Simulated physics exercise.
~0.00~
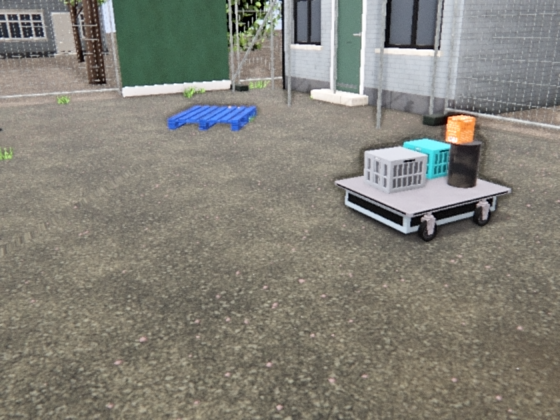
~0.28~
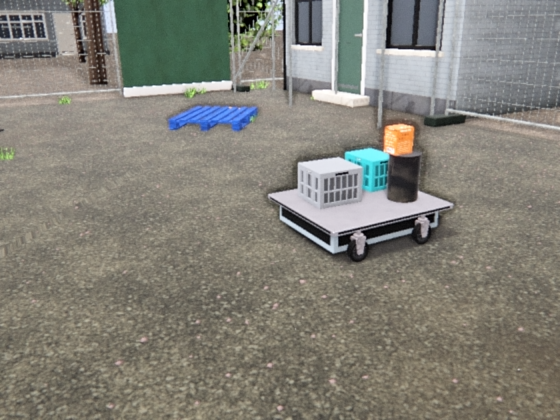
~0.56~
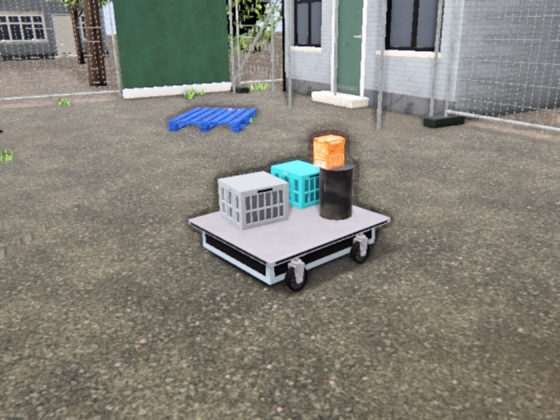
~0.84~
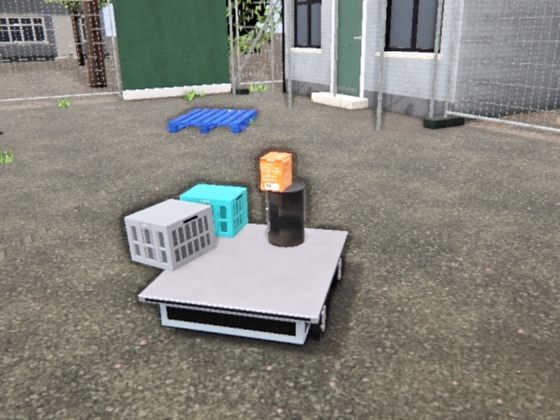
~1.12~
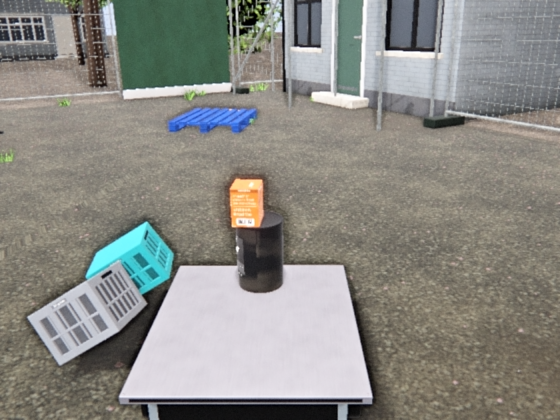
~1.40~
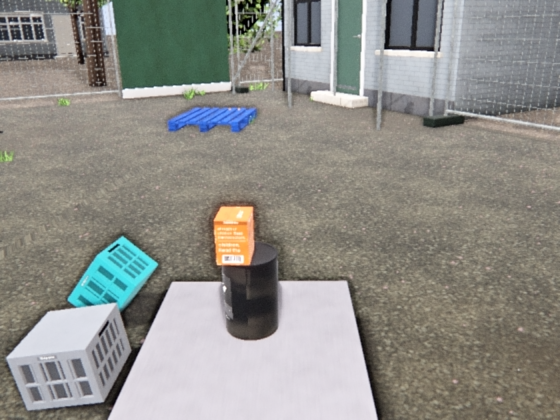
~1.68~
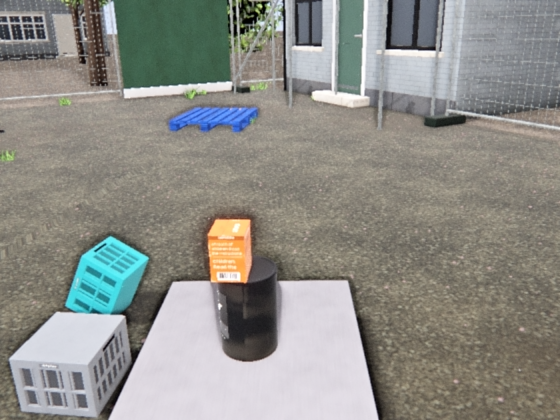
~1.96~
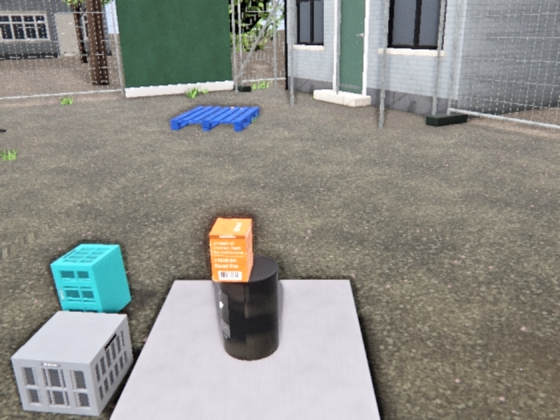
A flat grey cart rolls across a rough paved yard, seen from slightly above, with a blue pallet, a green panel, wire fencing and a pale brick building behind. It carries a grey crate and a turquoise crate on the left and a black pail with an orange box on top at the right. The cart comes left and nearer, then swings round towards the viewer. The grey crate slides off the left edge, and the turquoise crate follows, both tipping as they drop. The cart stops with the pail and box shifted forward but upright, while both crates rest on the ground at left.
